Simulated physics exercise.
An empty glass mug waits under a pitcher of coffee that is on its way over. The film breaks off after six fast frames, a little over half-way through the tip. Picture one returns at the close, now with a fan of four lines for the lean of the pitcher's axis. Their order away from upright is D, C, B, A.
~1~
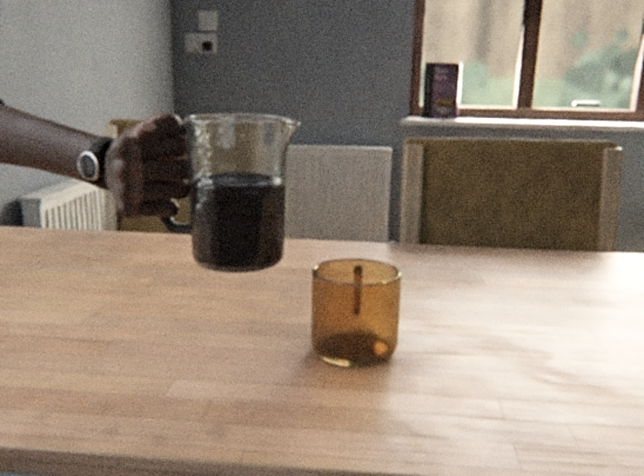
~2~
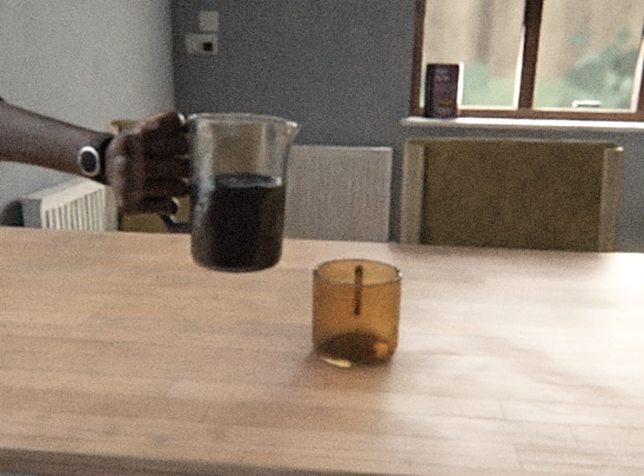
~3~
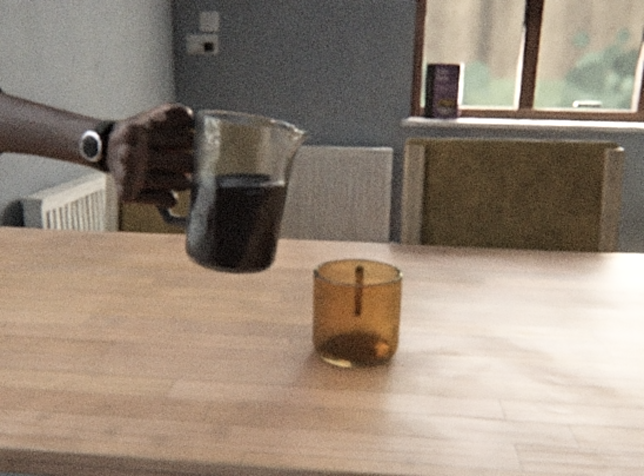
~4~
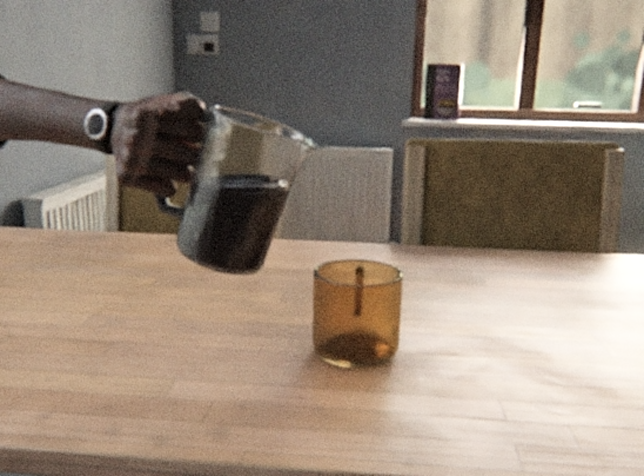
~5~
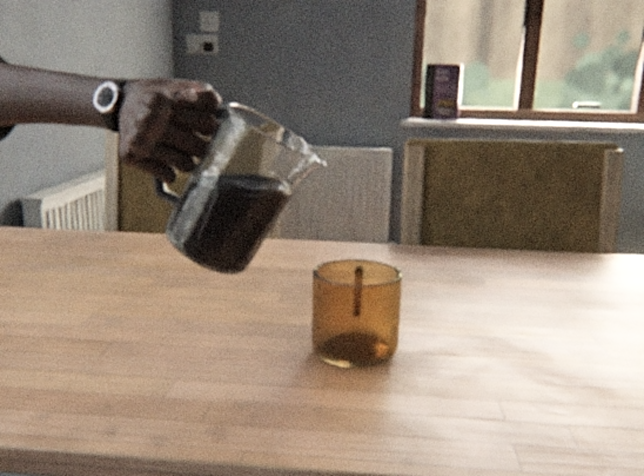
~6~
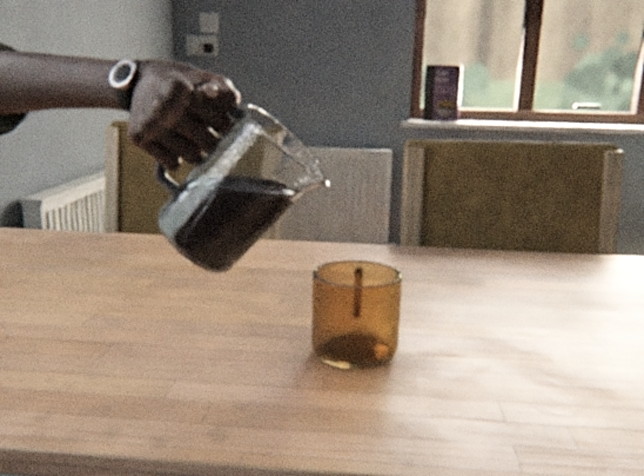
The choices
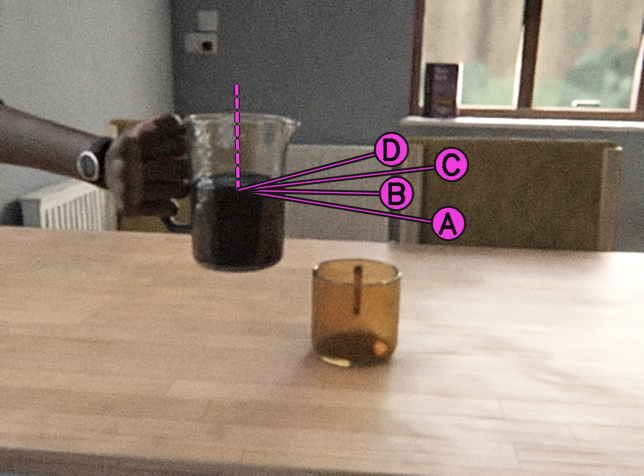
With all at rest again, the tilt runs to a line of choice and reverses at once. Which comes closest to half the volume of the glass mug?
C is best.
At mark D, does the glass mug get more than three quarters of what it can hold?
No.
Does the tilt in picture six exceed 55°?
No.
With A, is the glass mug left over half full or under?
Over half.
In magenta, A at (431, 221); B at (379, 193); C at (434, 167); D at (375, 154).
If A is chosen, the glass mug ends with about 80 % of what it can hold; 5 % of the coffee is spilt.
If B is chosen, the glass mug ends with about 66 % of what it can hold; 5 % of the coffee is spilt.
If C is chosen, the glass mug ends with about 51 % of what it can hold.
If D is chosen, the glass mug ends with about 34 % of what it can hold.
